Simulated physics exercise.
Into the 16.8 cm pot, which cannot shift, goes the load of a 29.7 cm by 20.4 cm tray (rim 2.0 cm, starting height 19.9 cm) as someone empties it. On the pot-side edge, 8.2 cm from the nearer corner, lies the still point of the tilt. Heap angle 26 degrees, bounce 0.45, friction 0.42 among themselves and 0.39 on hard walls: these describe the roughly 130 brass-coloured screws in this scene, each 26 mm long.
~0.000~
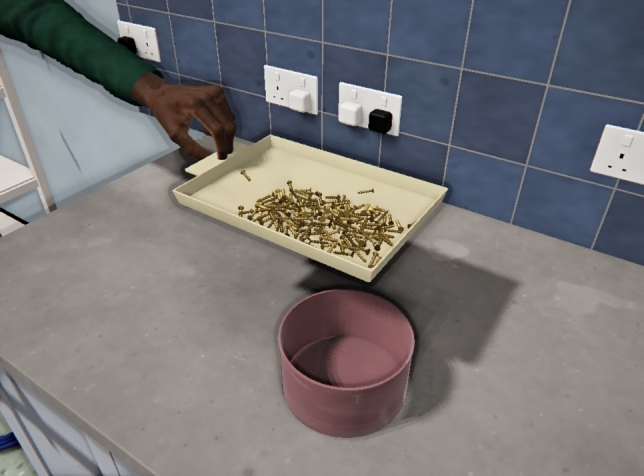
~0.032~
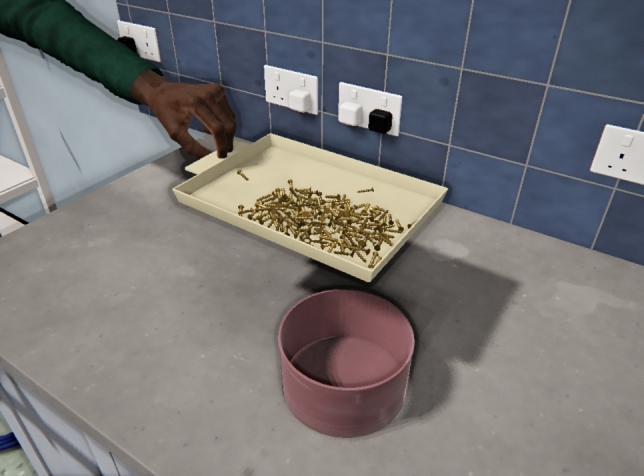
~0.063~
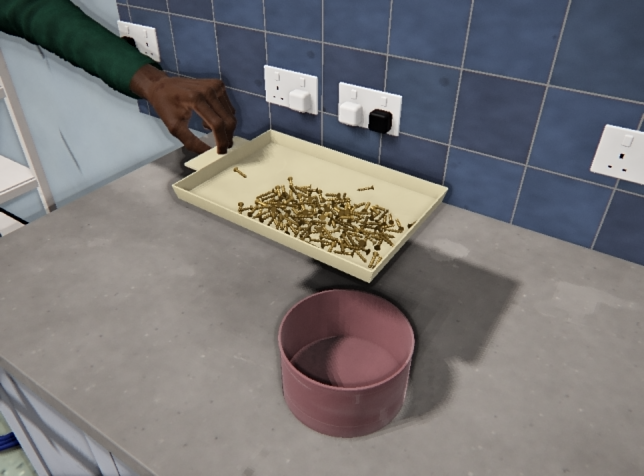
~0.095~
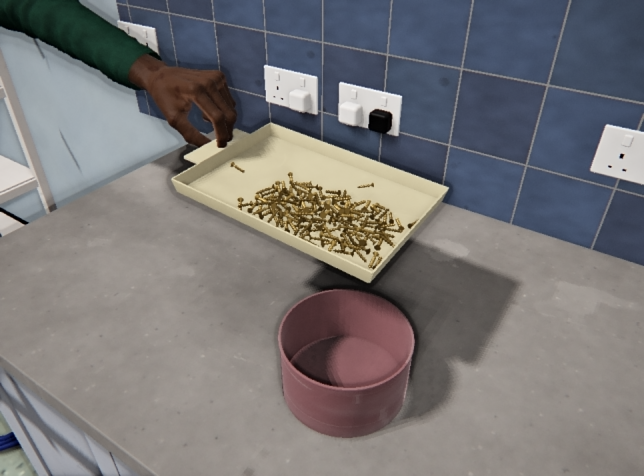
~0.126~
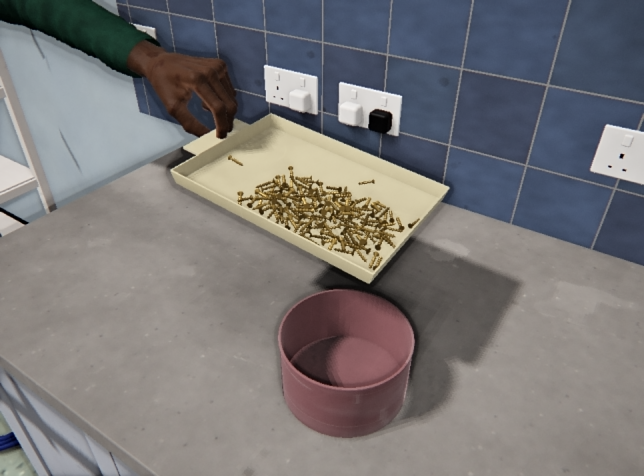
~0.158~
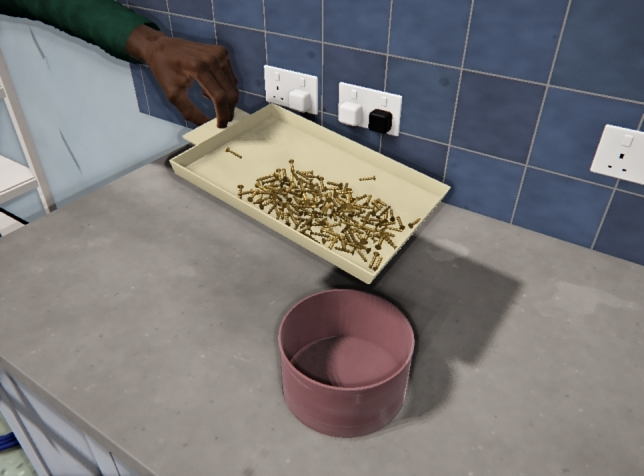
A dark-skinned hand in a green sleeve, at the upper left, holds a shallow cream tray above a grey worktop, seen from above at an angle against blue wall tiles. Many brass-coloured screws lie heaped in the tray, over an empty dusky-pink round pot, with white sockets behind. The tray is almost still, then the hand slowly raises its left end slightly, while the camera stays still.
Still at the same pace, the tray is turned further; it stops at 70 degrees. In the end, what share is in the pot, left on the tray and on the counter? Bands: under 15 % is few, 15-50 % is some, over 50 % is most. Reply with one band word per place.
Pot some, tray some, counter some.
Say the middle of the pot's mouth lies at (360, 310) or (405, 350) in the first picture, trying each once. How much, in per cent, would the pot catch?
Near 10 and 60 percent, one try each.
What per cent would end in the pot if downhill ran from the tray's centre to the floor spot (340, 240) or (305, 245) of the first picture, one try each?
I'd put it at about 70 per cent for the first tilt and about 70 per cent for the second.
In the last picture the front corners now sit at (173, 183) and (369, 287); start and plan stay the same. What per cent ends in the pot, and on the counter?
Pot 65, counter 5.
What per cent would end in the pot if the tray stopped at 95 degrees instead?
Roughly 45 percent.
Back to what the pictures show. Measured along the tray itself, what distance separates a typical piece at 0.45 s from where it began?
Roughly 2 cm.
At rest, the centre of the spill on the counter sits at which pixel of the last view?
Look close to (456, 405) in the last picture.
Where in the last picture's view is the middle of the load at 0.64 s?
Approx. (385, 237).
Then, at 0.45 s, tilt 40 degrees; the tray holds 100 %, the pot 0 %.
After 0.64 s, tilt 60 degrees; the tray holds 100 %, the pot 0 %.
After 0.95 s, tilt 70 degrees; the tray holds 45 %, the pot 15 %.
By 2.4 s all is still; pot 25 %, tray 35 %, counter 40 %.
